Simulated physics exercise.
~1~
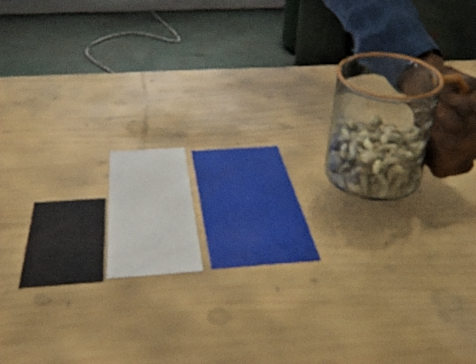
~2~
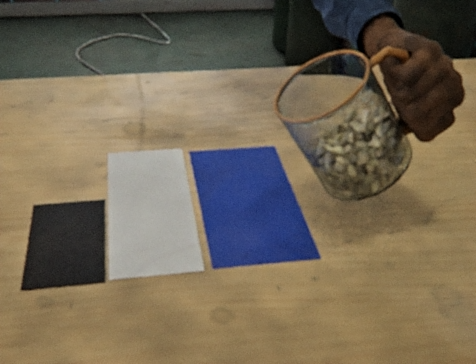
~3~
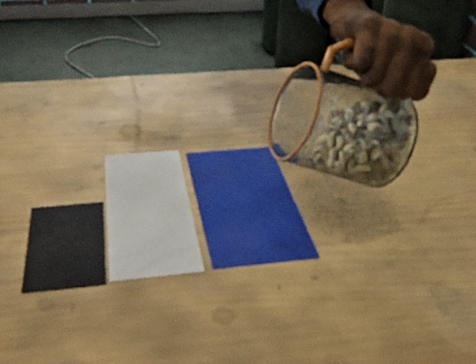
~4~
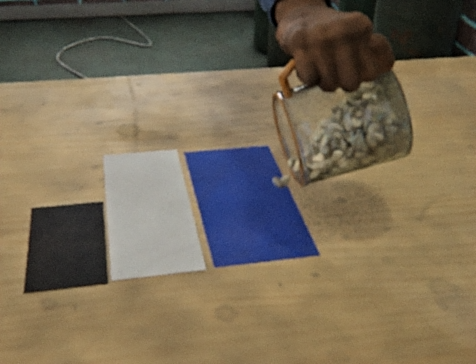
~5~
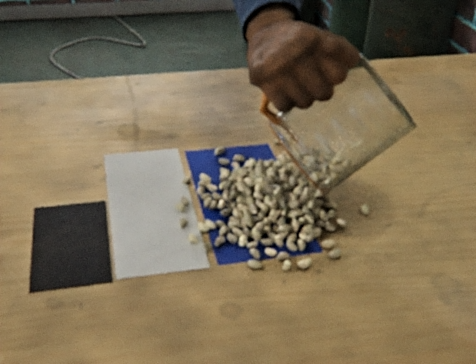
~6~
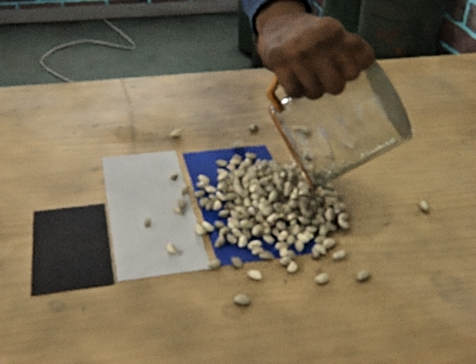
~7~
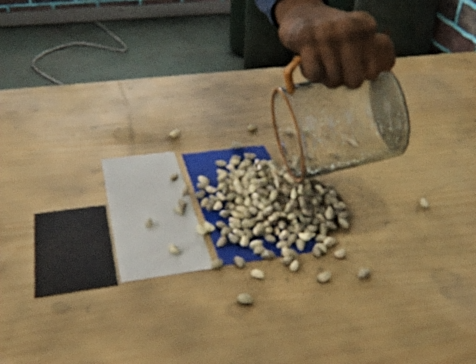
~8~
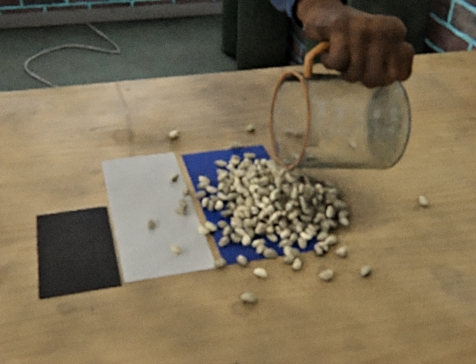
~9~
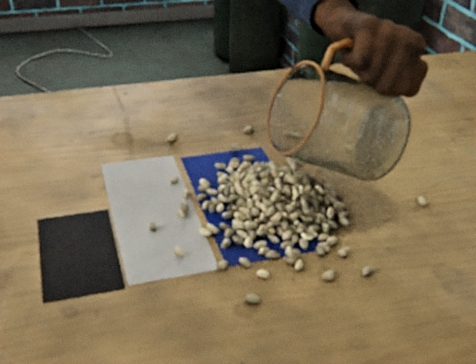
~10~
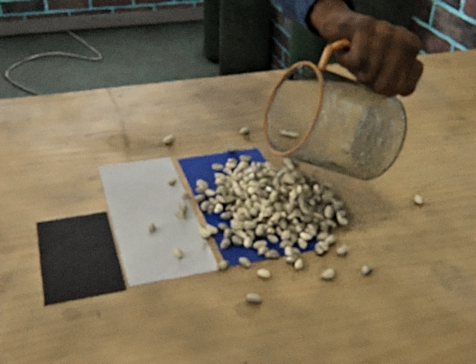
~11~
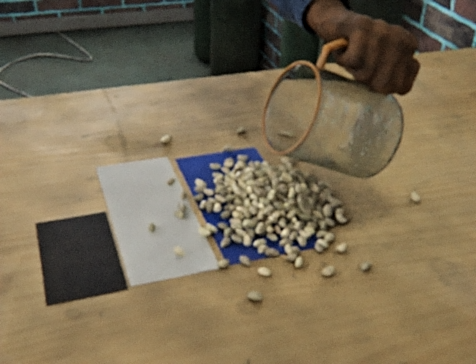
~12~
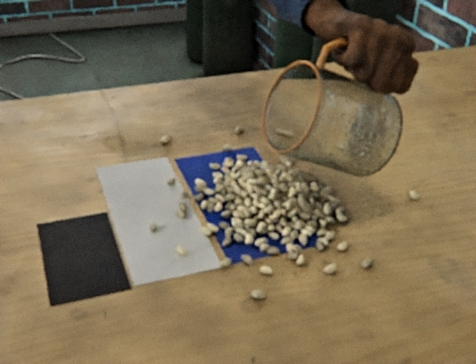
A hand holds a clear jug with an orange rim at the right of a bare wooden table, seen from slightly above, with white beans inside it. Black, white and blue mats lie side by side from left to right. The hand tips the jug leftward over the blue mat, and the beans rush out into a heap, some scattering onto the table and a few onto the white mat. The hand then gradually turns the jug partway back, while the view drifts slightly. It ends with the emptied jug held tilted above the heap, mostly on the blue mat.
